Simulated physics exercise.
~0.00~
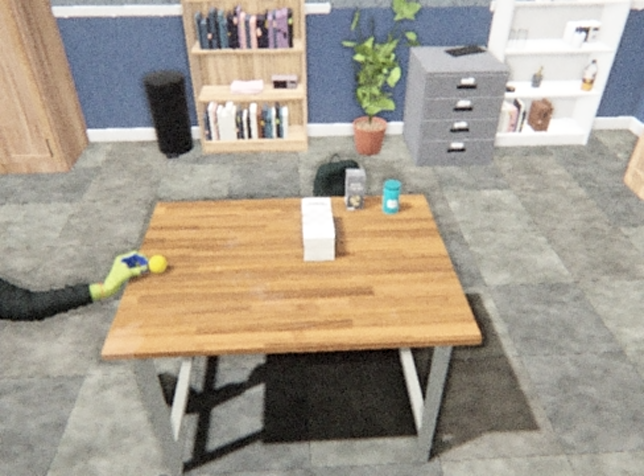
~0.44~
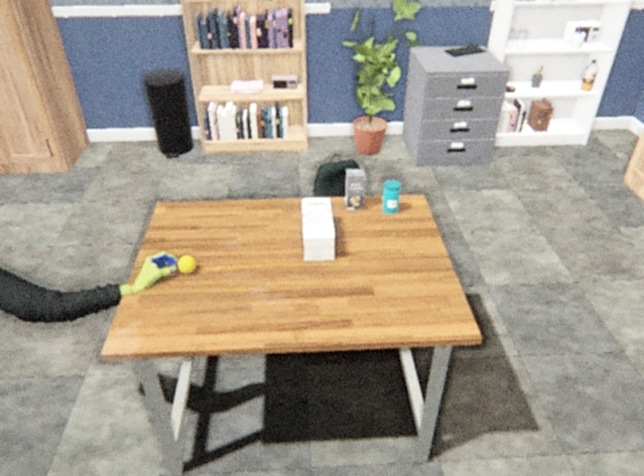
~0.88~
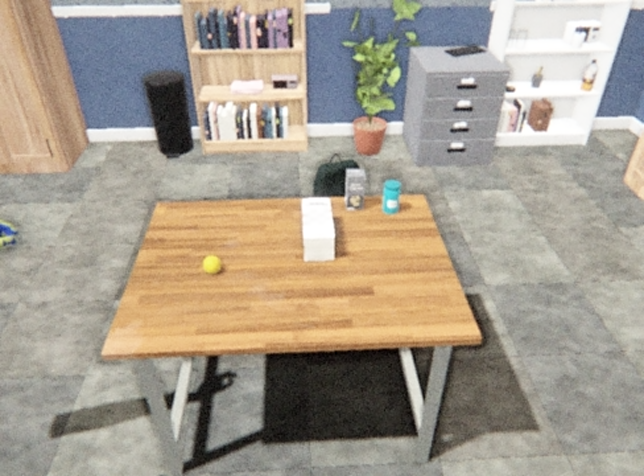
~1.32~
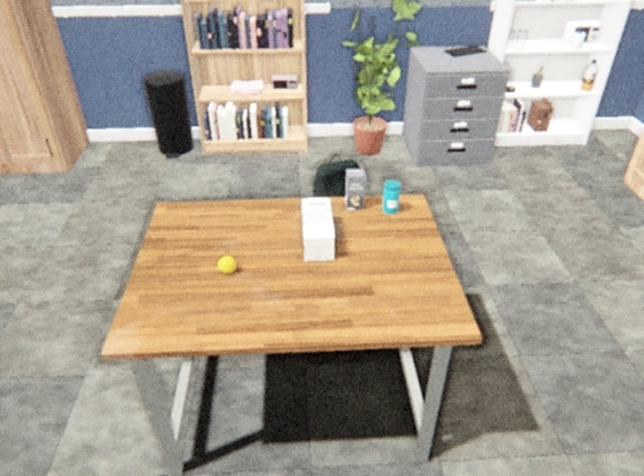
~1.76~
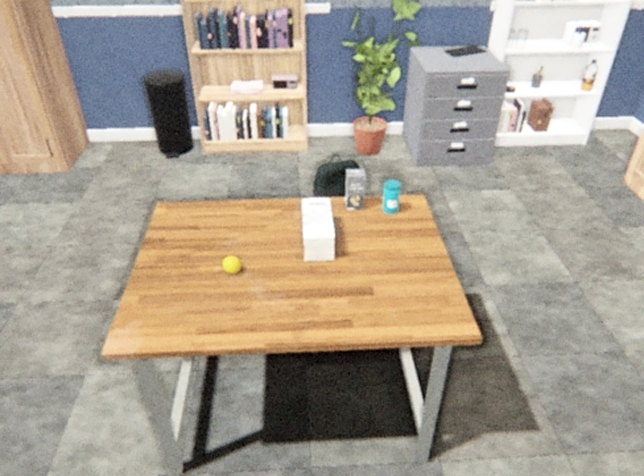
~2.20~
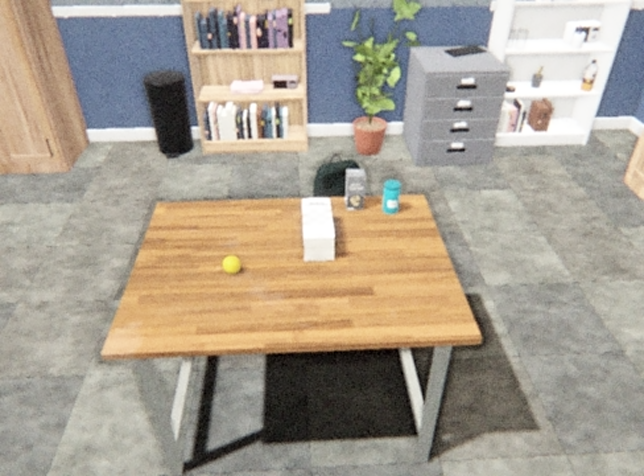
On a wooden table in an office, a gloved hand pushes a yellow lemon rightward, withdraws, and the lemon rolls to rest.
